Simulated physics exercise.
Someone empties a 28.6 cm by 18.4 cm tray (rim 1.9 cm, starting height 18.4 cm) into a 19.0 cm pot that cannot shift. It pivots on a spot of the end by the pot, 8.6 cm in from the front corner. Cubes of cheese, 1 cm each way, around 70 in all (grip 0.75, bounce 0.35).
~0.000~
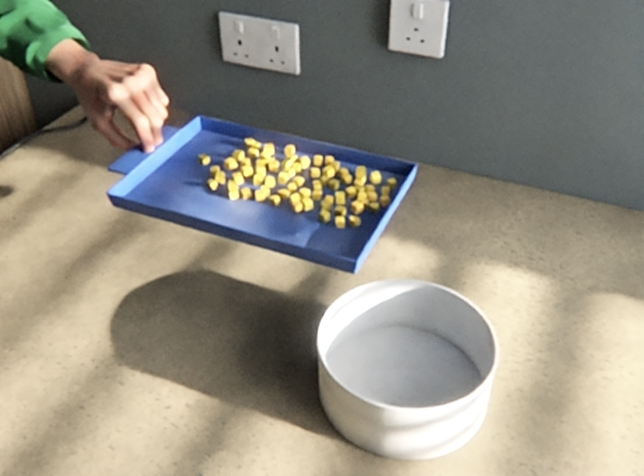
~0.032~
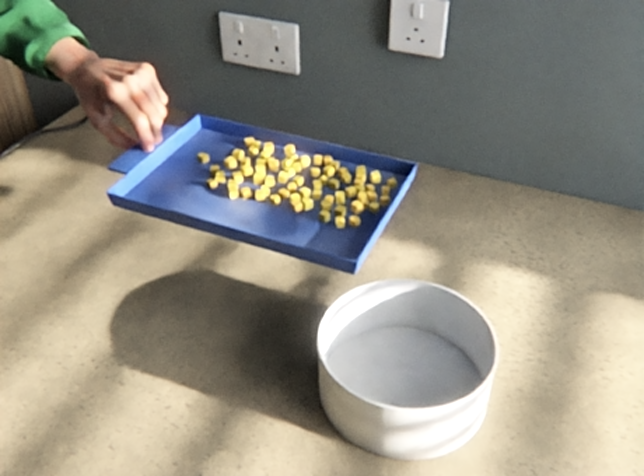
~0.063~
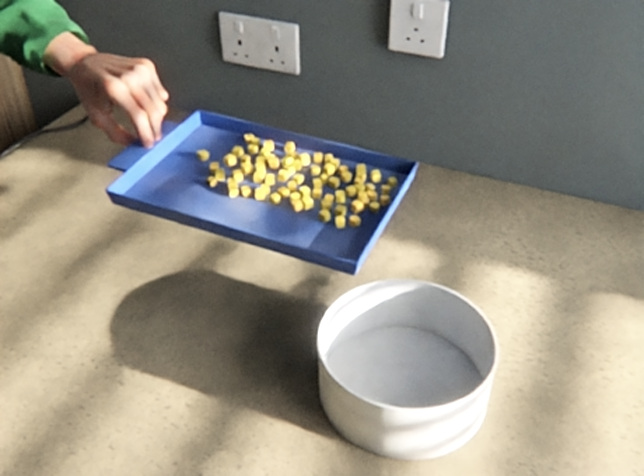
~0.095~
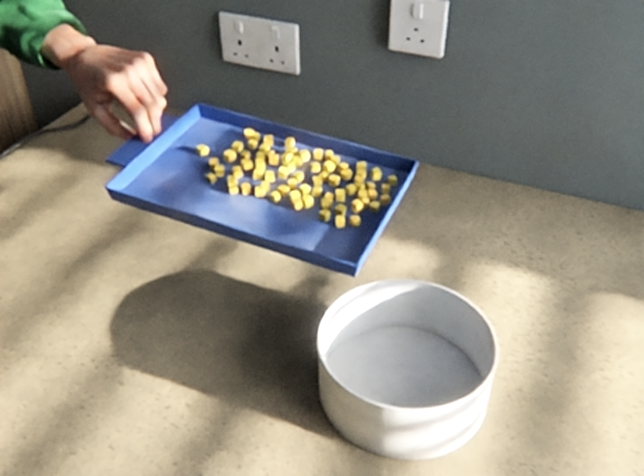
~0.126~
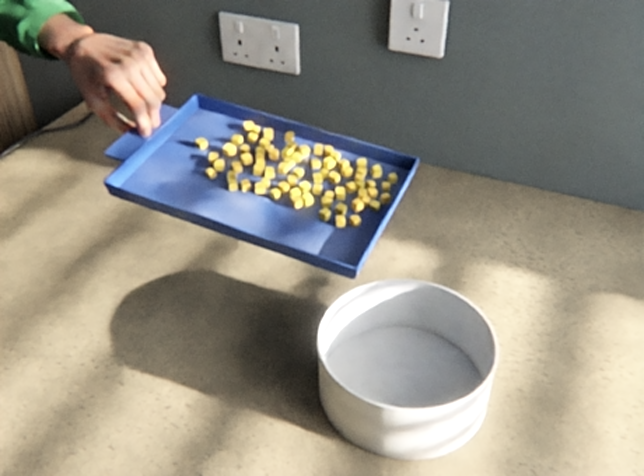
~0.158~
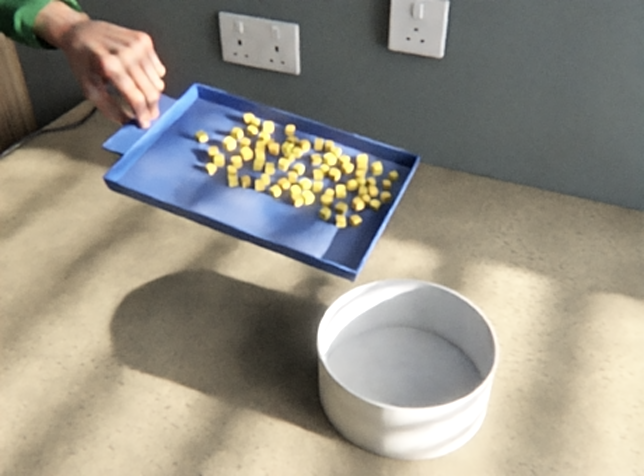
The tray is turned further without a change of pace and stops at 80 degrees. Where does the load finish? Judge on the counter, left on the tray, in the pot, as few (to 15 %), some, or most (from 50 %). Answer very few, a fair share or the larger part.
Counter very few, tray a fair share, pot the larger part.
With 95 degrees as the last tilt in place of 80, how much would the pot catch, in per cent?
It would be near 90 per cent.
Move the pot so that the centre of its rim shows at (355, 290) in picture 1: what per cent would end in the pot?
About 15 per cent.
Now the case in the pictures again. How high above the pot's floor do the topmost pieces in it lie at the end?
Some 1.5 cm.
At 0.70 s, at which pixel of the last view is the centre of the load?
Near (336, 263).
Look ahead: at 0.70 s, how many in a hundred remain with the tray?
Roughly 95 per cent.
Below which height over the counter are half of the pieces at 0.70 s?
Some 18 cm.
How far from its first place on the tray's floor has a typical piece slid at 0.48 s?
Some 2 cm.
Then, at 0.48 s, tilt 44 degrees; the tray holds 100 %, the pot 0 %.
After 0.70 s, tilt 68 degrees; the tray holds 95 %, the pot 0 %.
Then, at 1.03 s, tilt 80 degrees; the tray holds 35 %, the pot 55 %.
By 2.1 s all is still; counter 10 %, tray 30 %, pot 60 %.
